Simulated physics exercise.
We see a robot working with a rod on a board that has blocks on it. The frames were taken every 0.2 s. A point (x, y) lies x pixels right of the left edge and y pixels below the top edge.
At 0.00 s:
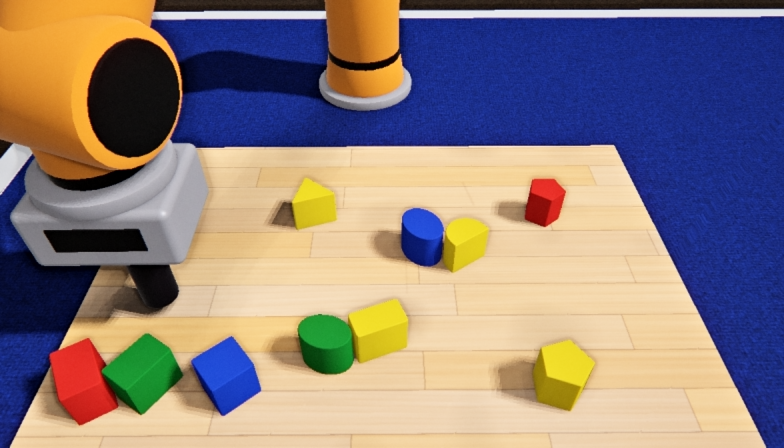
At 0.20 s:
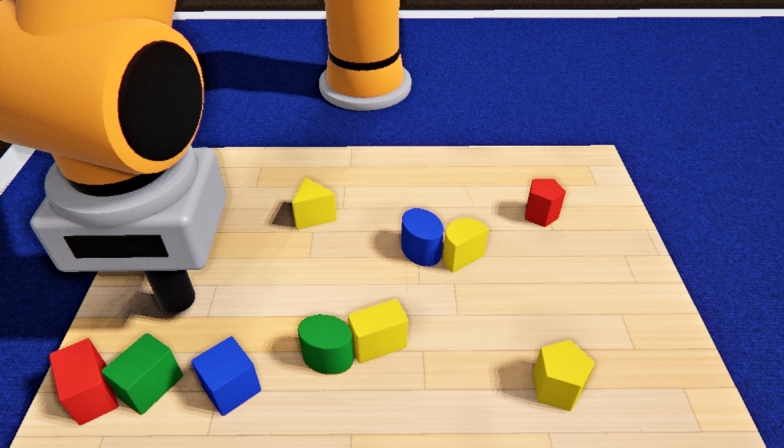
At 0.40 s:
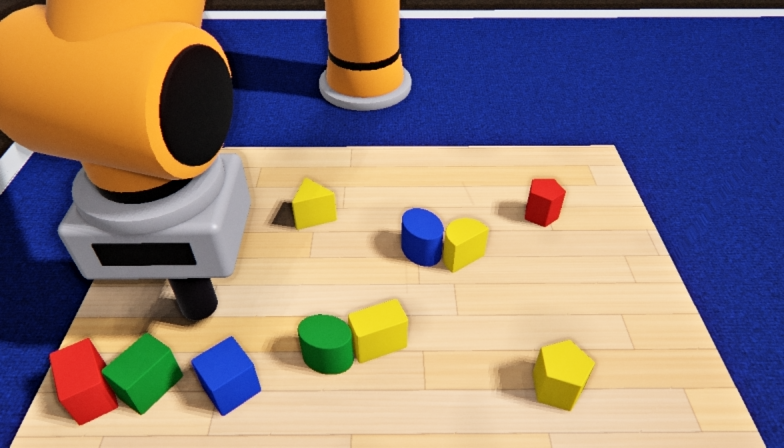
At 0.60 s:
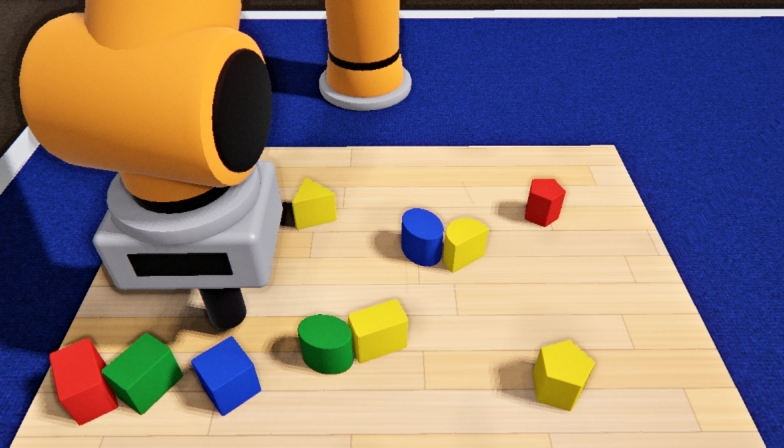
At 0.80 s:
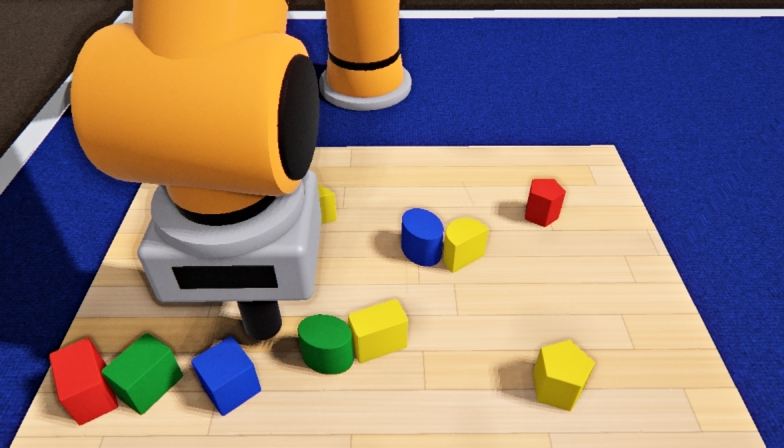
On a wooden board scattered with red, green, blue and yellow blocks, an orange robot arm moved its black rod steadily to the right and slightly nearer, while all the blocks stayed still.
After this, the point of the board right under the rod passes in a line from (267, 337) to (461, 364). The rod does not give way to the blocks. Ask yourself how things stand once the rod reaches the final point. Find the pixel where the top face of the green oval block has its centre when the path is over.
My prediction: (380, 366).
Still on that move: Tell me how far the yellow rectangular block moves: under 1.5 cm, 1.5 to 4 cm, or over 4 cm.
It moves quite far, over 4 cm.
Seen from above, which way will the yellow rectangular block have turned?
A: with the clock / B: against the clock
I choose B.
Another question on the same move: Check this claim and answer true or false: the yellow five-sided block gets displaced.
This is false.
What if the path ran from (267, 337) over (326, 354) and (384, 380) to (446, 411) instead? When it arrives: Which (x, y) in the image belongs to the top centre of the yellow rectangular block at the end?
Put as a pixel place, it's (409, 317).
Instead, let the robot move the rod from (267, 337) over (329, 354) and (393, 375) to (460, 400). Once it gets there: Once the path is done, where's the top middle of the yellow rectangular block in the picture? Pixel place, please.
When the path ends, it will be at (423, 316).
The first path, step by step. One third of the way, rod (330, 336); green oval block (354, 350), turned 40° clockwise; yellow rectangular block (386, 317), turned 20° anticlockwise.
Two thirds of the way, rod (395, 345); green oval block (380, 366), turned 110° clockwise; yellow rectangular block (427, 316), turned 90° anticlockwise.
At the end, rod (463, 355); blue four-sided block in place; green oval block (380, 366), turned 110° clockwise; yellow rectangular block (465, 308), turned 140° anticlockwise; yellow five-sided block in place.
